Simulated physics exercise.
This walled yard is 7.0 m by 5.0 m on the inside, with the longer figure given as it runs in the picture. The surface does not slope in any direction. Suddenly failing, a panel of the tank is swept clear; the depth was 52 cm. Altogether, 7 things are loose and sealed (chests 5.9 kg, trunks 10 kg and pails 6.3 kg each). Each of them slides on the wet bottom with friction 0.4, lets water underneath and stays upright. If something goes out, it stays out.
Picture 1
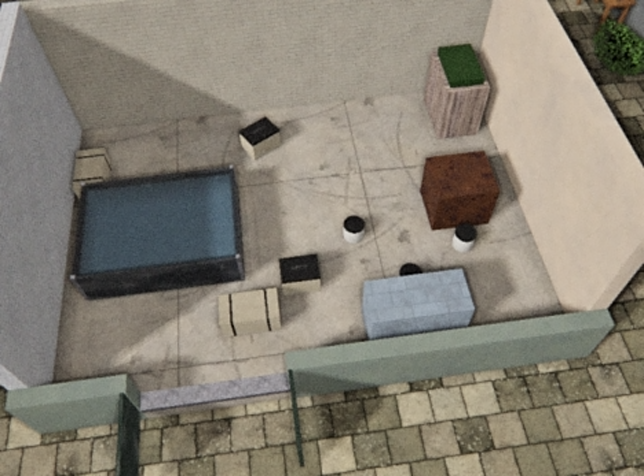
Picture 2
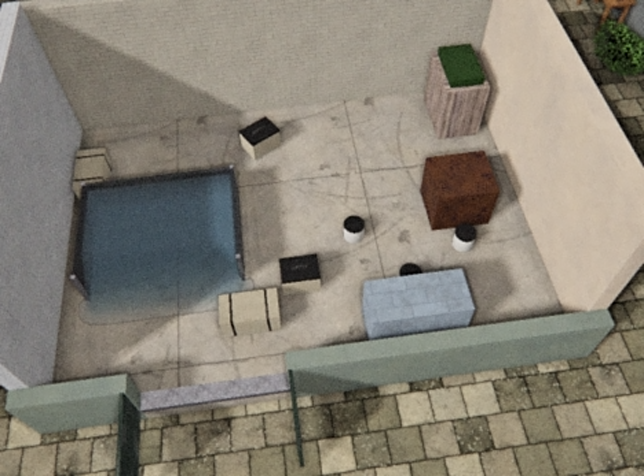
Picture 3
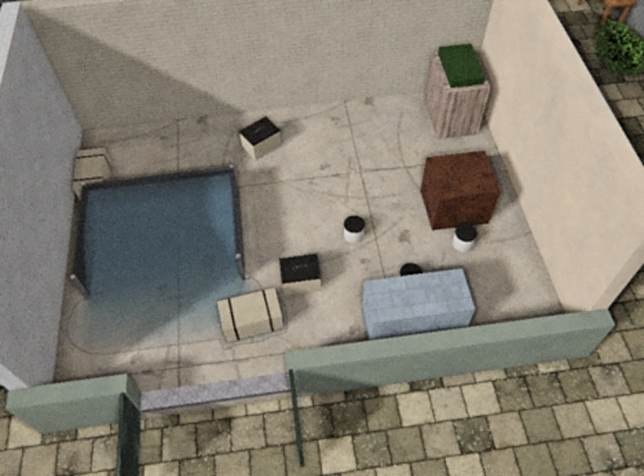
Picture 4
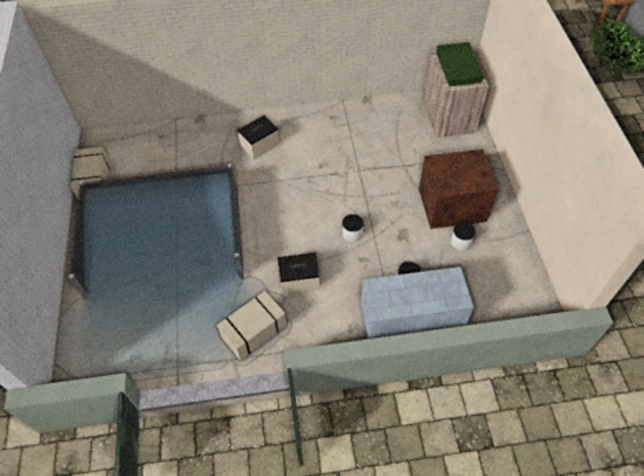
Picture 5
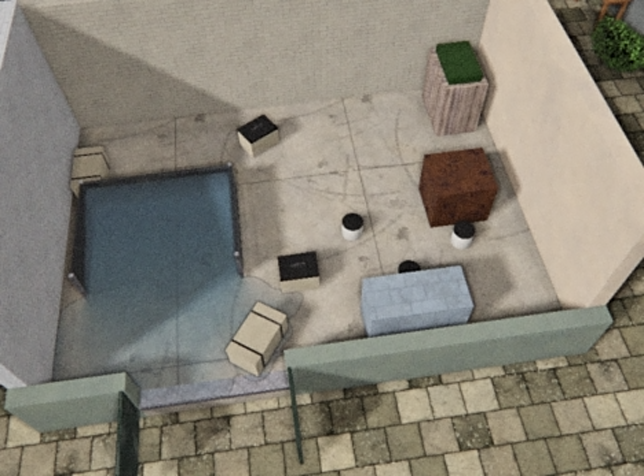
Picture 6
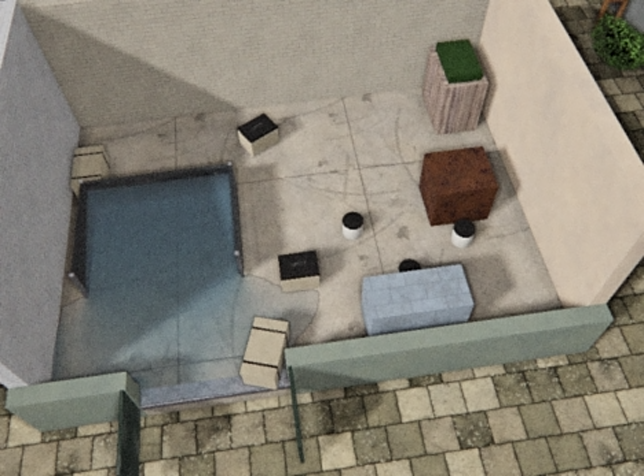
Water spreading from an open-fronted tank across a walled yard, turning a pale strapped trunk and pushing it toward the front gap.
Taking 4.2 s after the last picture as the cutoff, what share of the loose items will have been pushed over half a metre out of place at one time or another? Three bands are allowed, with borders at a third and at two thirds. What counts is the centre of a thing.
That would be less than a third of them.
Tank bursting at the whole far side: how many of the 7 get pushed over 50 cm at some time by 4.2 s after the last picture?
2.
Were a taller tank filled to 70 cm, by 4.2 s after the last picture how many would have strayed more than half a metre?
Then the count would be 2.
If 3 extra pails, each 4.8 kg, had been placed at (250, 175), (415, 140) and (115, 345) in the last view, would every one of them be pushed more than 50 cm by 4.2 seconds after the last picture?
First stays inside, second stays inside, third goes beyond.
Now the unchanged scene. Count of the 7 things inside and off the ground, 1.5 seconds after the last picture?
Tally: 0 of them.
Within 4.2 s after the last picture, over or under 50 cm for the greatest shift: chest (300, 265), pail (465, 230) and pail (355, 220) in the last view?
Well, in that order it's not reaching it, not reaching it, not reaching it.
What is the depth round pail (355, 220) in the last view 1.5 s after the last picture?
Roughly 0 cm.
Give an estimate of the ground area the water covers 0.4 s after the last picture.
I'd put it close to 9.5 m2.
Then, 0.4 s after the last picture 1 of 7 are over 50 cm from their spots; 0 afloat.
Then, 1.5 s after the last picture 1 of 7 are over 50 cm from their spots; 0 afloat.
Then, 2.8 s after the last picture 1 of 7 are over 50 cm from their spots; 0 afloat.
Then, 4.2 s after the last picture 2 of 7 are over 50 cm from their spots, and 2 have been at some point; 0 afloat.
